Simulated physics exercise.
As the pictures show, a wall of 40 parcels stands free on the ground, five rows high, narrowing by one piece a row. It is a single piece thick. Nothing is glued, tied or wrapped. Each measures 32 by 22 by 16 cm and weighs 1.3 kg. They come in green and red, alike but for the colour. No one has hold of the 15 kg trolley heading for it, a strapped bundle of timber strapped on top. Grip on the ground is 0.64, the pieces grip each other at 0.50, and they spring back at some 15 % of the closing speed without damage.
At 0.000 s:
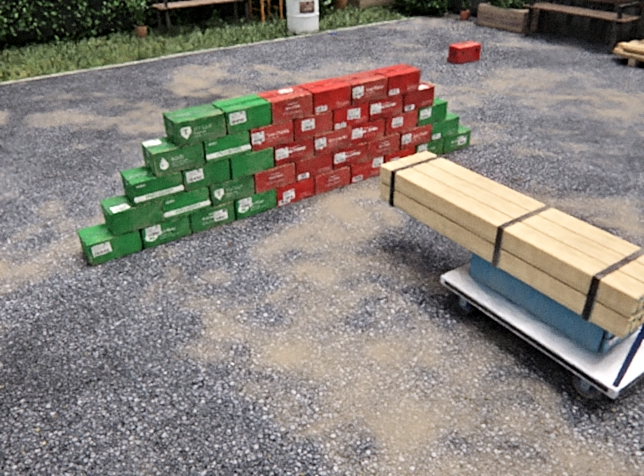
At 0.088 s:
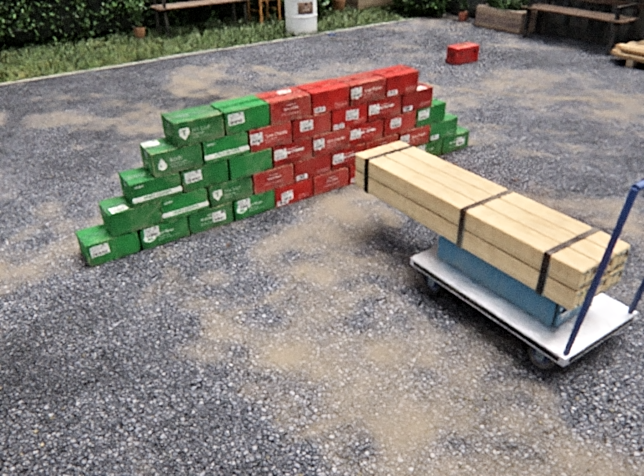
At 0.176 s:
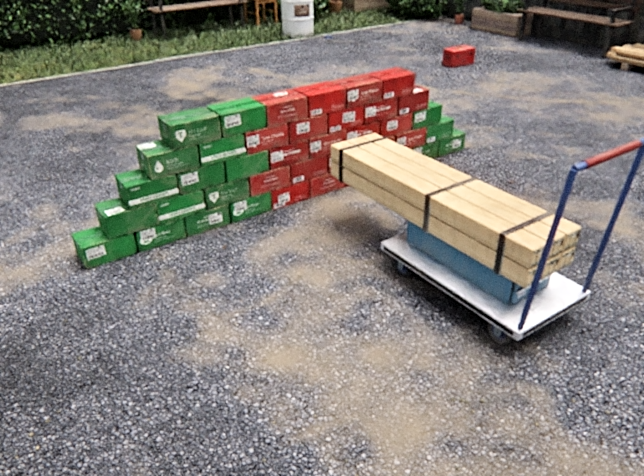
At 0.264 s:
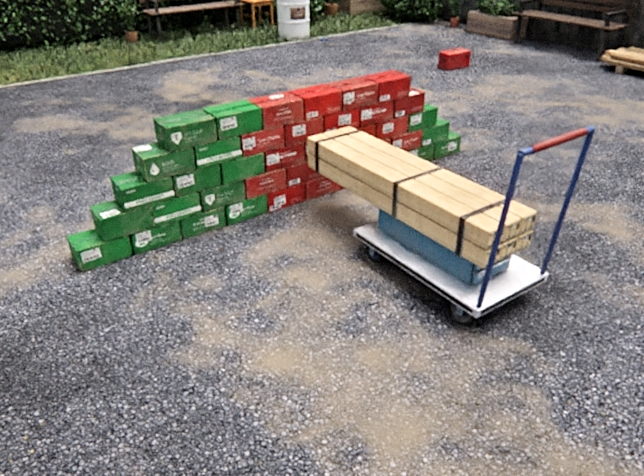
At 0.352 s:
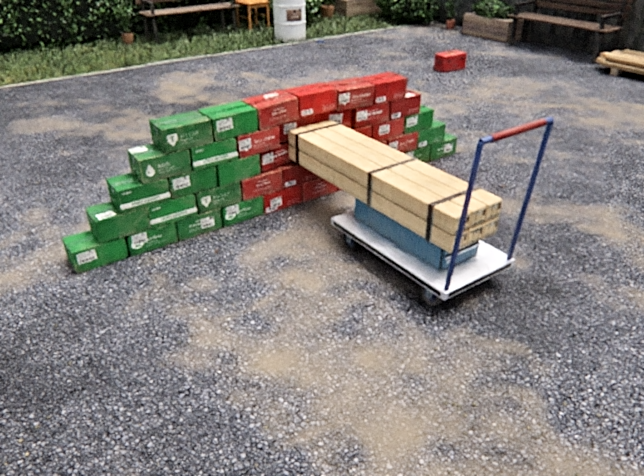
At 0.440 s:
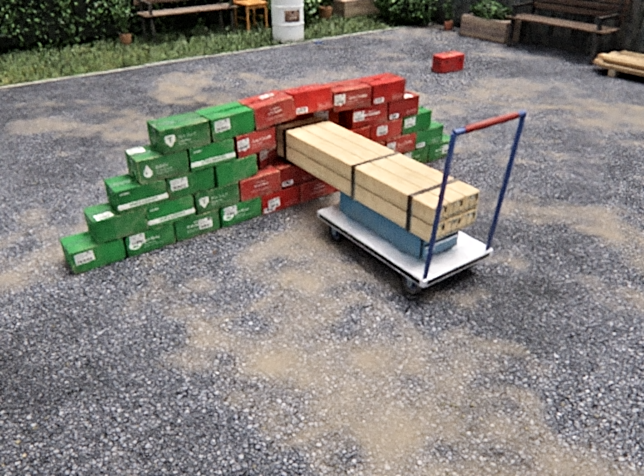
A trolley loaded with long strapped boards rolls left and pushes into red parcels in a wall.
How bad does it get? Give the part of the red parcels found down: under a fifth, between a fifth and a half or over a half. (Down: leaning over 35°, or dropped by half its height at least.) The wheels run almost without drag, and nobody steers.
From a fifth to a half of them.
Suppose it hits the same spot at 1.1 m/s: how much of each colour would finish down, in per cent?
Then green 0, red 0 per cent.
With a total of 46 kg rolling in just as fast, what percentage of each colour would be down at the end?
Then green 0, red 40 per cent.
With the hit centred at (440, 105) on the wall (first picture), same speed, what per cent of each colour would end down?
Then green 10, red 10 per cent.
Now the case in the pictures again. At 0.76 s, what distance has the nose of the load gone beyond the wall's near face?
Some 65 cm beyond.
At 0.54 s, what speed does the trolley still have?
Roughly 1.4 m/s.
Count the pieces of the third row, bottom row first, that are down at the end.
2 from that row.
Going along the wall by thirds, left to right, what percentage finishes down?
In per cent: Left 0, middle 40, right 0.
After 0.54 s, load 35 cm past the wall's line, still rolling; 1 of the 22 red parcels down (1 of 40 in all colours); top red parcel unmoved.
After 0.76 s, load 64 cm past the wall's line, still rolling; 3 of the 22 red parcels down (3 of 40 in all colours); top red parcel unmoved.
After 1.08 s, load 72 cm past the wall's line, stopped; 5 of the 22 red parcels down (5 of 40 in all colours); top red parcel unmoved.
After 1.60 s, load 72 cm past the wall's line, stopped; 7 of the 22 red parcels down (8 of 40 in all colours); top red parcel unmoved.
In the end (2.8 s), load 72 cm past the wall's line, stopped; 7 of the 22 red parcels down (8 of 40 in all colours); top red parcel unmoved; top green parcel unmoved. That is 32 per cent. From the last view, middles, top red parcel near (380, 88), top green parcel near (179, 133).
